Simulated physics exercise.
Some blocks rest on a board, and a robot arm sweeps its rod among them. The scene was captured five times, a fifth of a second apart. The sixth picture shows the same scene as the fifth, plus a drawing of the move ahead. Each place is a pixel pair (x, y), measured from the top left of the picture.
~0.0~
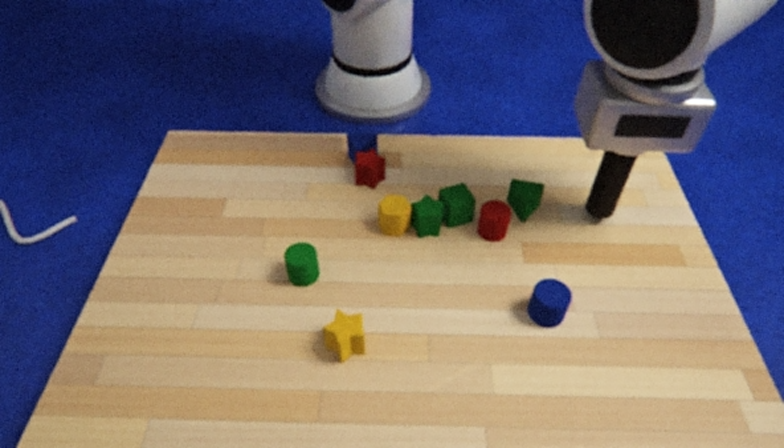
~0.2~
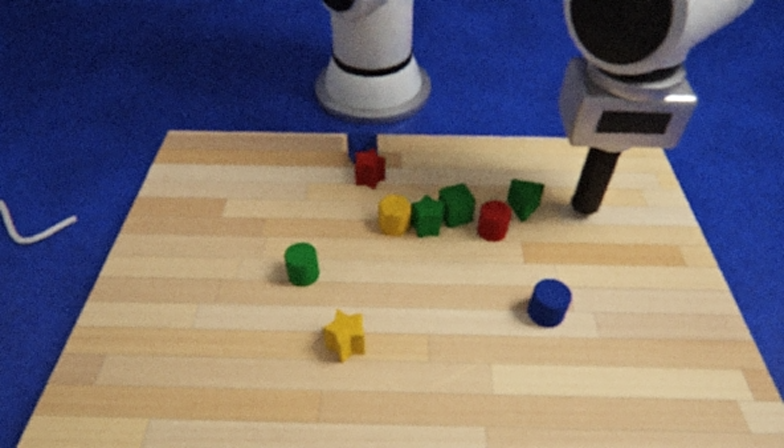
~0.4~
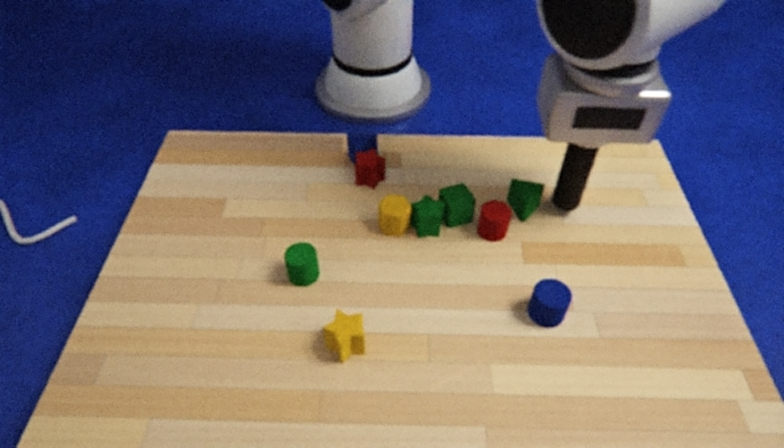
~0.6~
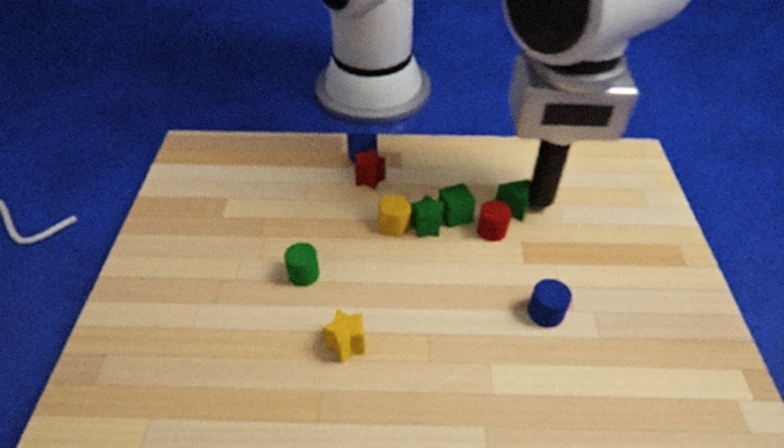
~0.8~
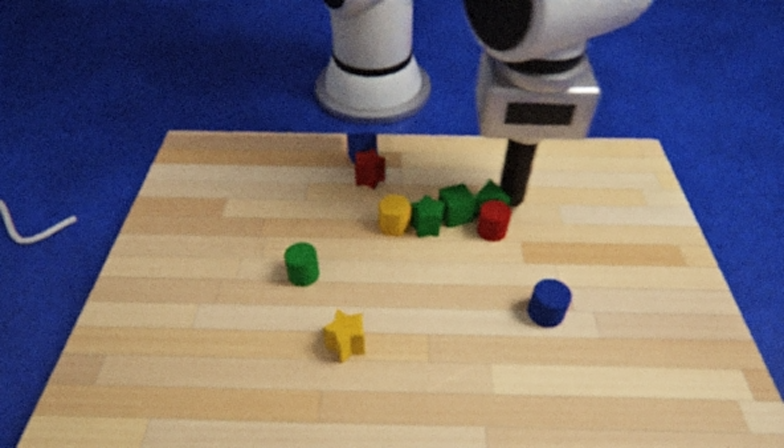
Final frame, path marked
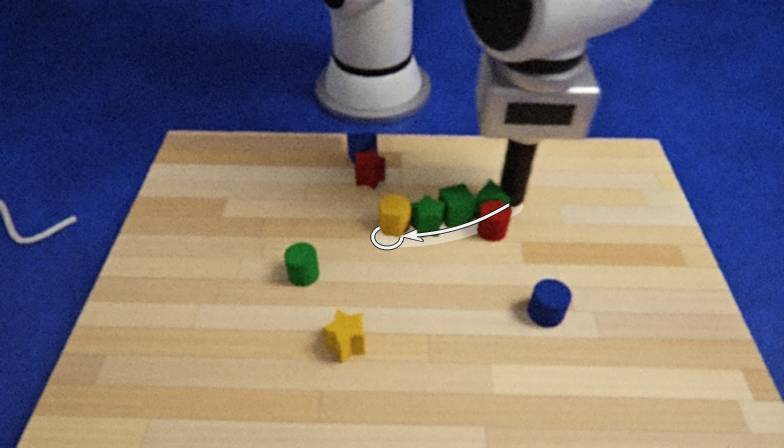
A robot arm moves its rod left and pushes a green block toward the other blocks.
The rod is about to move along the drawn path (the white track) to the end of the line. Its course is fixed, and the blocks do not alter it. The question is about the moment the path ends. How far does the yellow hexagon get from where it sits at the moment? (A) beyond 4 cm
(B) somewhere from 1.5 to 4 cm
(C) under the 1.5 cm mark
A: Beyond 4 cm.
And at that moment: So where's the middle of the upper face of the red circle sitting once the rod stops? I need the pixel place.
The point I'd pick in the picture is (493, 226).
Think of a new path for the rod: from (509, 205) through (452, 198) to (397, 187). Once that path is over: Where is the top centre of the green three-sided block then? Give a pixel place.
Near (474, 199).
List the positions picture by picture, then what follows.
Lower end of the rod (599, 209), tops of blocks, green circle (300, 253), yellow hexagon (395, 204), green star (429, 206), green square piece (457, 194), green three-sided block (528, 187), red circle (496, 210), in the first frame.
Rod (585, 205), blocks as before, in the second frame.
Rod (565, 201), blocks as before, in the third frame.
Rod (540, 198), green three-sided block (518, 187), in the fourth frame.
Rod (511, 198), green circle (300, 253), yellow hexagon (395, 204), green star (429, 206), green square piece (457, 194), green three-sided block (492, 191), red circle (496, 210), in the fifth frame.
The drawn path runs from (509, 205) by way of (475, 222) and (433, 233) to (387, 237).
The first path, step by step. One third of the way, rod (476, 215); yellow hexagon (385, 207), turned 25° clockwise; green star (414, 205), turned 55° anticlockwise; green square piece (441, 195), turned 55° clockwise; green three-sided block (458, 212); red circle (493, 226).
Two thirds of the way, rod (433, 226); yellow hexagon (378, 208), turned 25° clockwise; green star (407, 204), turned 60° anticlockwise; green square piece (431, 189), turned 85° clockwise; green three-sided block (425, 230), turned 30° anticlockwise; red circle (493, 226).
At the end, rod (387, 230); green circle not moved; yellow hexagon (338, 202), turned 40° clockwise; green star (367, 202), turned 45° anticlockwise; green square piece (430, 189), turned 85° clockwise; green three-sided block (415, 234), turned 65° anticlockwise; red circle (493, 226).
